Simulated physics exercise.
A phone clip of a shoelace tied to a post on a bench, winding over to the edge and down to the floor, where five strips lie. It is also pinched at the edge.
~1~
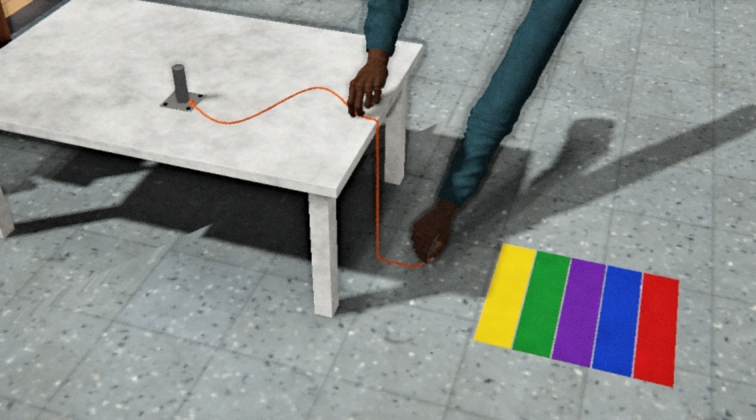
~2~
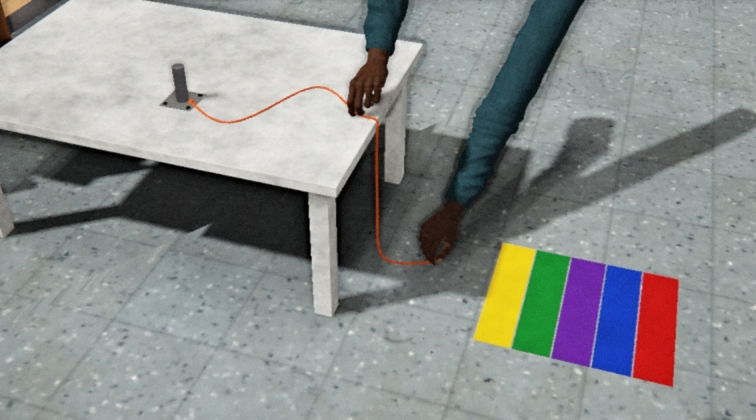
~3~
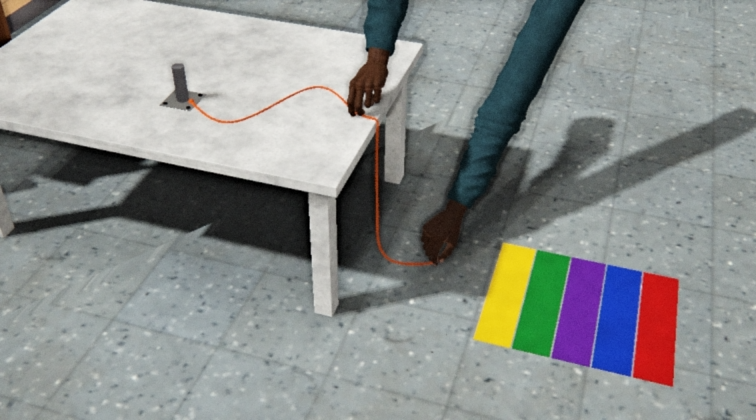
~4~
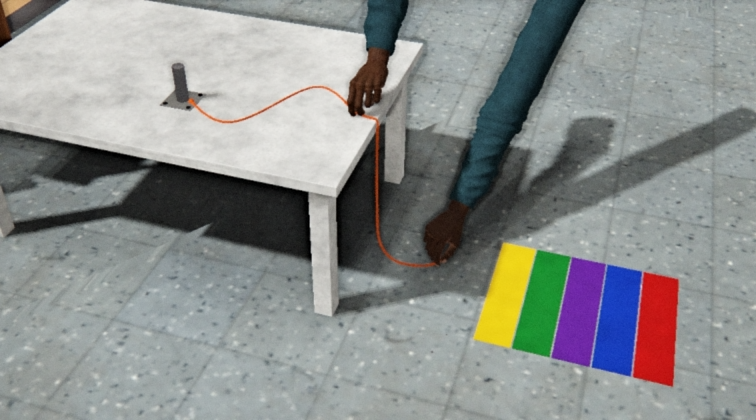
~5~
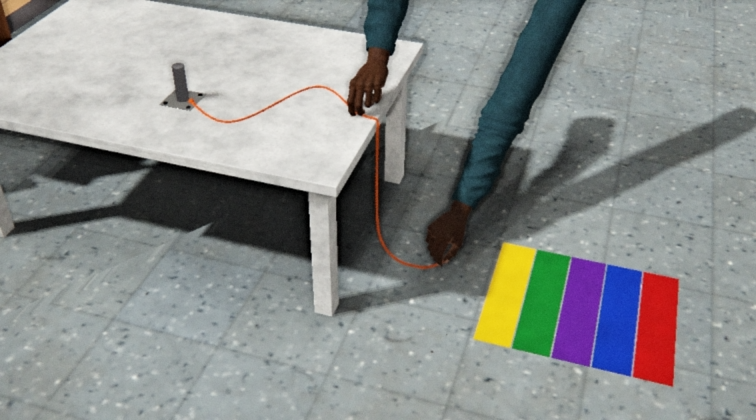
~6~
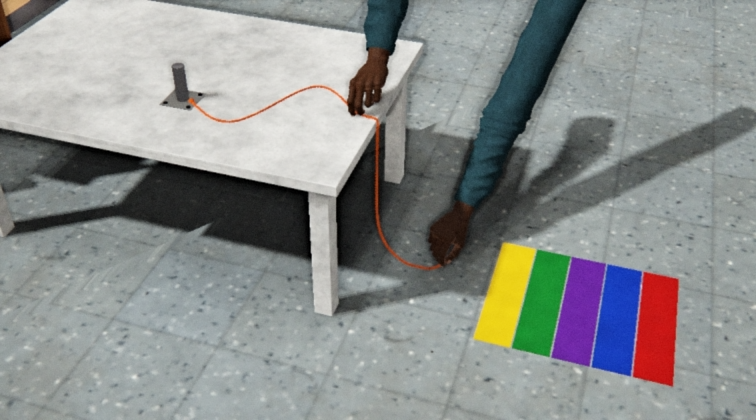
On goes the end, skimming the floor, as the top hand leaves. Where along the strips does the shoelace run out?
Over the blue strip.
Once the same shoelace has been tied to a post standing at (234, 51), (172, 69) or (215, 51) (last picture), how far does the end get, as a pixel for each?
Around (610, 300), then (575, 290), then (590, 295).
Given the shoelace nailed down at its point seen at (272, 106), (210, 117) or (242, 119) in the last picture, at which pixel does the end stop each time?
Those spots come out as (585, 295), (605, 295) and (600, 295).
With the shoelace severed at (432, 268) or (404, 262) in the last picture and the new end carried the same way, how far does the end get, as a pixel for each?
First try: Near (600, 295). Second try: Near (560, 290).
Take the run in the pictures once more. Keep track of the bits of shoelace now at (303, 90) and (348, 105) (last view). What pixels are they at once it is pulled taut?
They finish close to (342, 115) and close to (402, 142).
Soon after, end near (548, 285); over green.
Then, end near (594, 295); over purple.
At full stretch, end near (620, 300); over blue. It halts on the blue strip.
